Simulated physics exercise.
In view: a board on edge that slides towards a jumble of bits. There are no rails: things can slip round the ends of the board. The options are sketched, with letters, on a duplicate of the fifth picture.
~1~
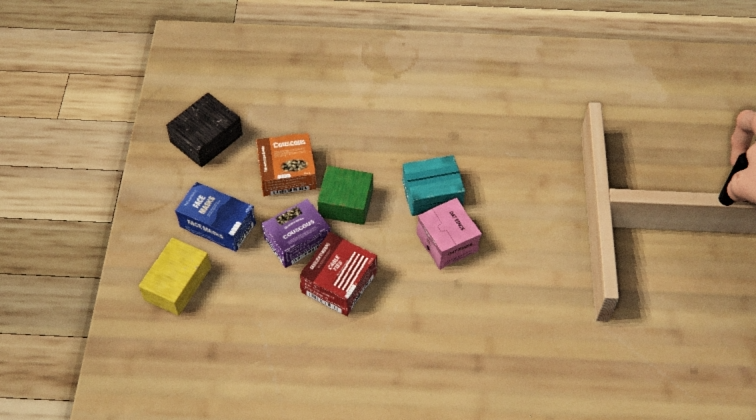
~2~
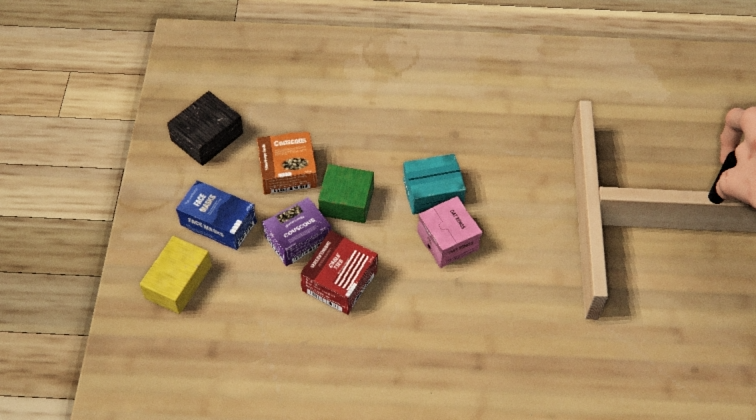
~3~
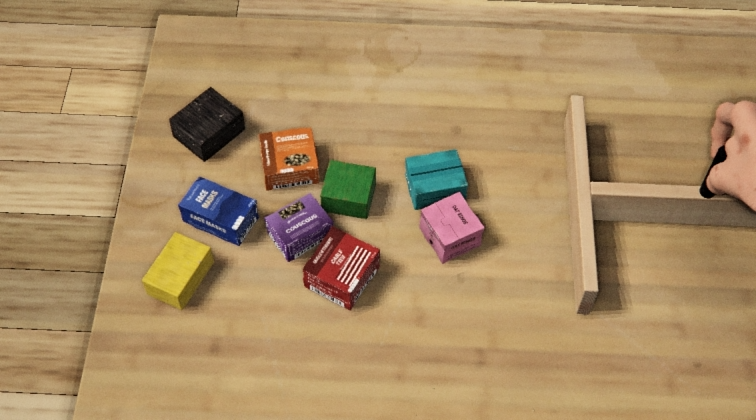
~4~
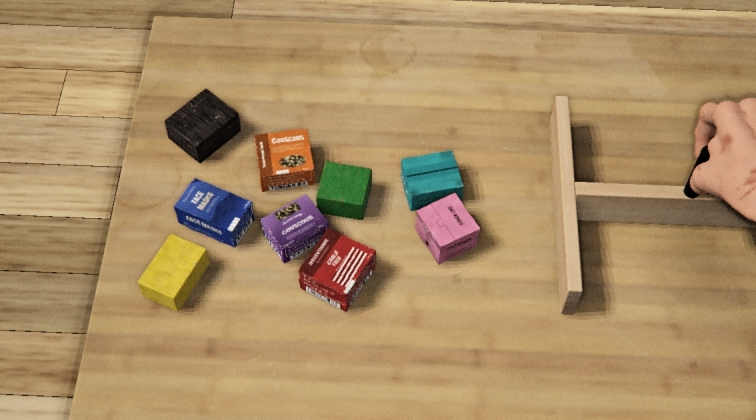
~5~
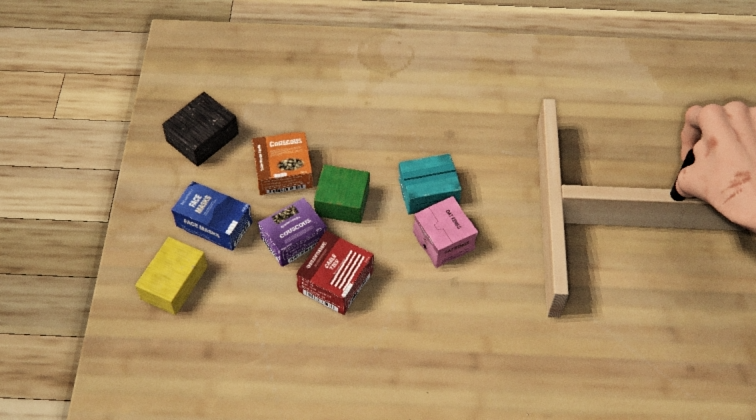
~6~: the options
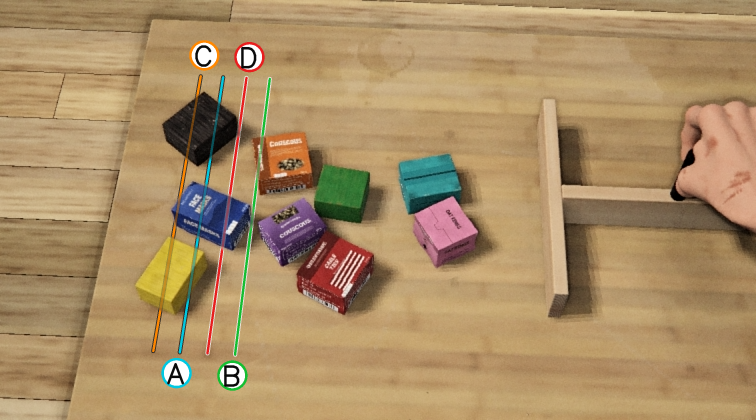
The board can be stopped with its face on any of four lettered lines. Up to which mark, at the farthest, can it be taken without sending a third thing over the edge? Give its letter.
Stop at A.
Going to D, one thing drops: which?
The blue box goes over.
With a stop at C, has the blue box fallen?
By then, yes.
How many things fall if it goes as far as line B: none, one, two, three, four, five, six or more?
By then, none.
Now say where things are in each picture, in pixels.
In the first frame, purple packet (296, 233); red box (339, 274); yellow block (175, 277).
In the second frame, board (593, 192); blue box (217, 215).
In the third frame, board (584, 187); black block (208, 124).
In the fourth frame, board (568, 187); pink box (446, 229).
In the fifth frame, board (555, 190); purple packet (293, 232); red box (335, 273); yellow block (172, 276).
On the copy, A at (203, 203); B at (254, 205); C at (179, 202); D at (229, 204).
On A. First, board (429, 185); turquoise box (395, 177); pink box (397, 218).
Then, board (303, 180); blue box (167, 221); black block (188, 111).
Finally, board (204, 176); blue box over the edge; orange packet (130, 146); one fallen.
By contrast, B is within the limit but short; C drops five; D is within the limit but short.
